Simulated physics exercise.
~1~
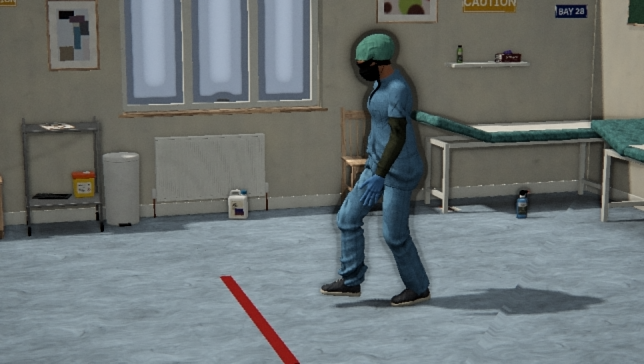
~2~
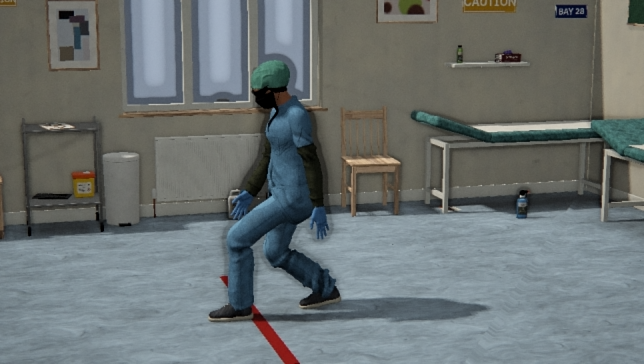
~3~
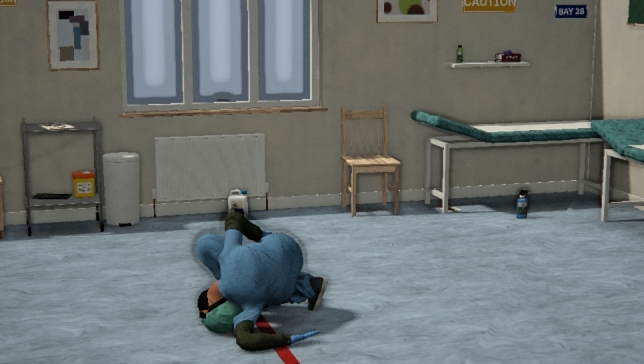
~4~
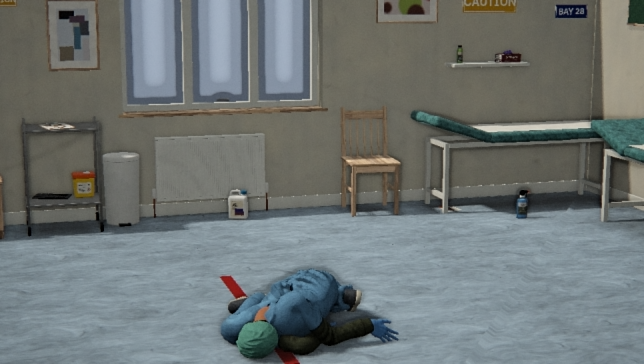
Person in blue scrubs and green cap walking left towards a red floor strip, pitching down headfirst and ending crumpled beside it.
